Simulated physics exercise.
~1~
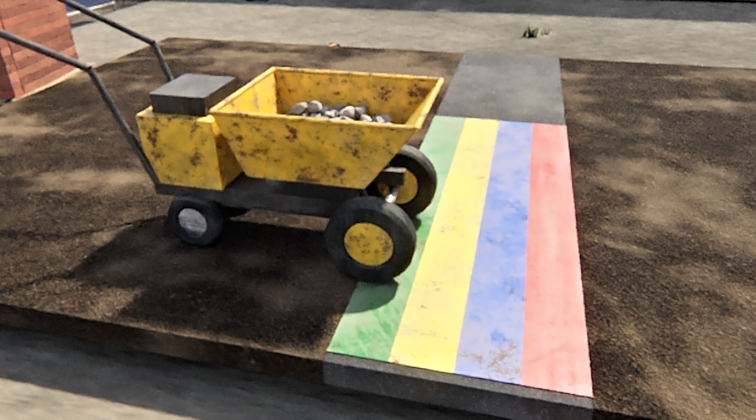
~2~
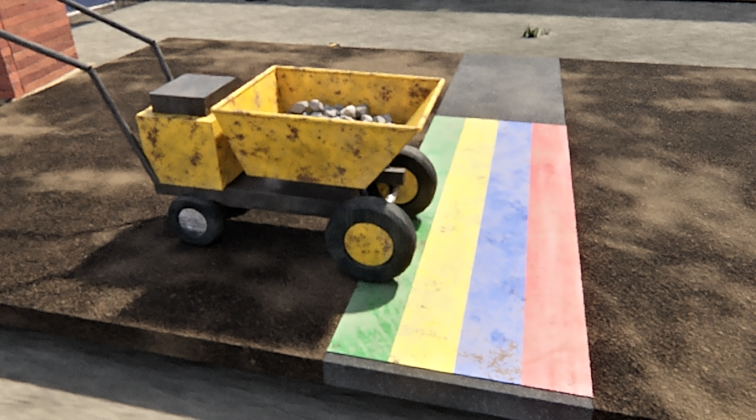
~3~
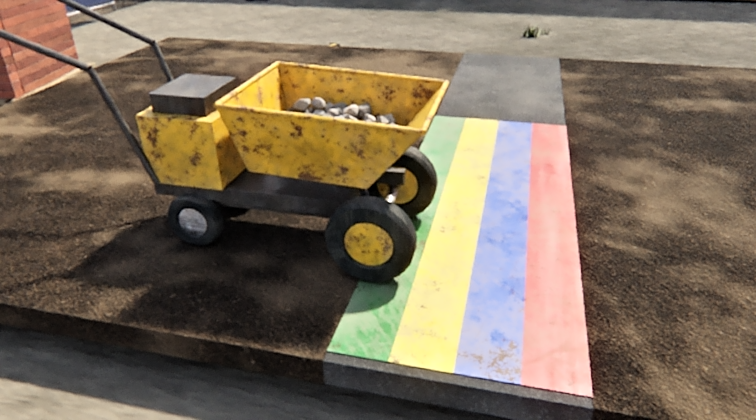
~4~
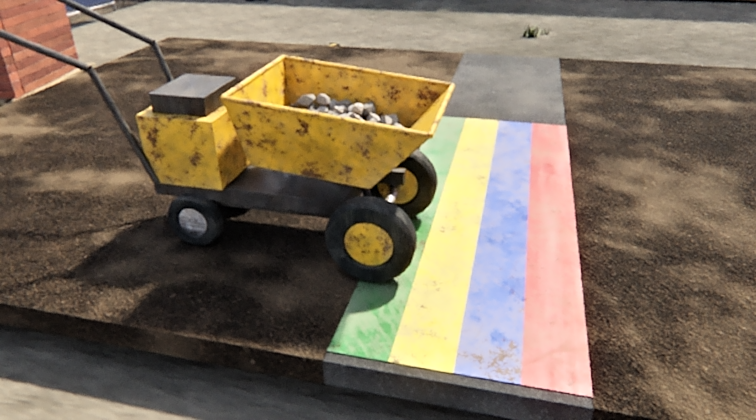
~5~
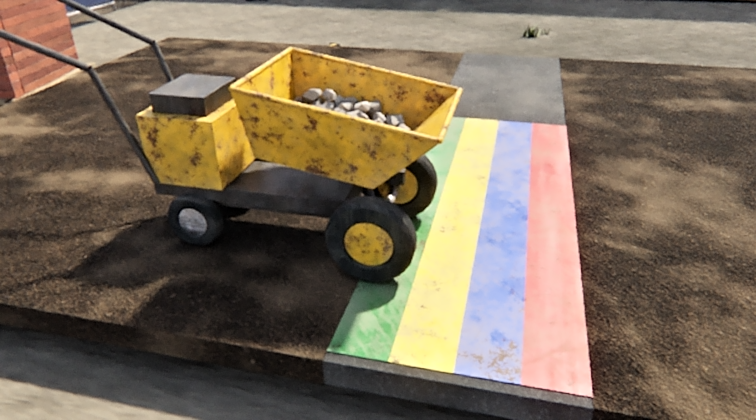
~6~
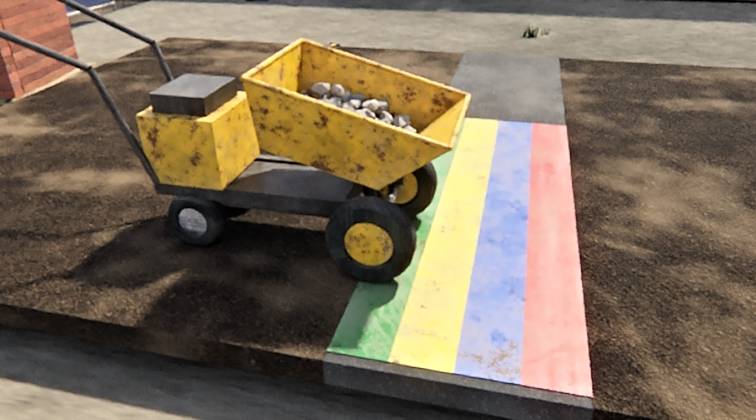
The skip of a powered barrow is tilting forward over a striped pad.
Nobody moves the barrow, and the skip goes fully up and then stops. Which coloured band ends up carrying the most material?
The red band.
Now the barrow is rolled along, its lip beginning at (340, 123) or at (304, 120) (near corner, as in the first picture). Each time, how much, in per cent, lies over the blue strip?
Roughly 30 and 10 %.
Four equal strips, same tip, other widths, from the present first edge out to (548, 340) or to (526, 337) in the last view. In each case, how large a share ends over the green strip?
The first comes to 0 per cent and the second to 0 per cent.
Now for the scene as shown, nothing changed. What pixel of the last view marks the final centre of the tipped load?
(548, 258).
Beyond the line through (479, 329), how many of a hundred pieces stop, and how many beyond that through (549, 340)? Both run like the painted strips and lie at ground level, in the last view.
First 70 in a hundred, second 30 in a hundred.
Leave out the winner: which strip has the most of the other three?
I'd say that blue strip.
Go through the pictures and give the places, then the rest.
Lip of the skip at (416, 129), level; top of the load at (328, 117), broken stones; green strip at (376, 308); yellow strip at (433, 317); blue strip at (493, 326); red strip at (555, 336), in the first picture.
Lip of the skip at (418, 130), level; top of the load at (324, 125), in the second picture.
Lip of the skip at (423, 132), tipped barely; top of the load at (332, 115), in the third picture.
Lip of the skip at (430, 136), tipped a little; top of the load at (314, 118), in the fourth picture.
Lip of the skip at (439, 142), tipped a little; top of the load at (321, 113), in the fifth picture.
Lip of the skip at (450, 149), tipped clearly; top of the load at (310, 107); green strip at (376, 308); yellow strip at (433, 317); blue strip at (493, 326); red strip at (555, 336), in the sixth picture.
Soon, skip tipped steeply; all in the skip.
A while on, skip tipped right over; most in the skip; a stray few over the blue strip; a small part over the red strip.
Towards the end, skip tipped right over; about a quarter in the skip; about a quarter over the blue strip; about a third over the red strip; a small part off the paint.
Finally, skip tipped right over; about a quarter in the skip; none over the green strip; none over the yellow strip; about a quarter over the blue strip; about a third over the red strip; a small part off the paint.
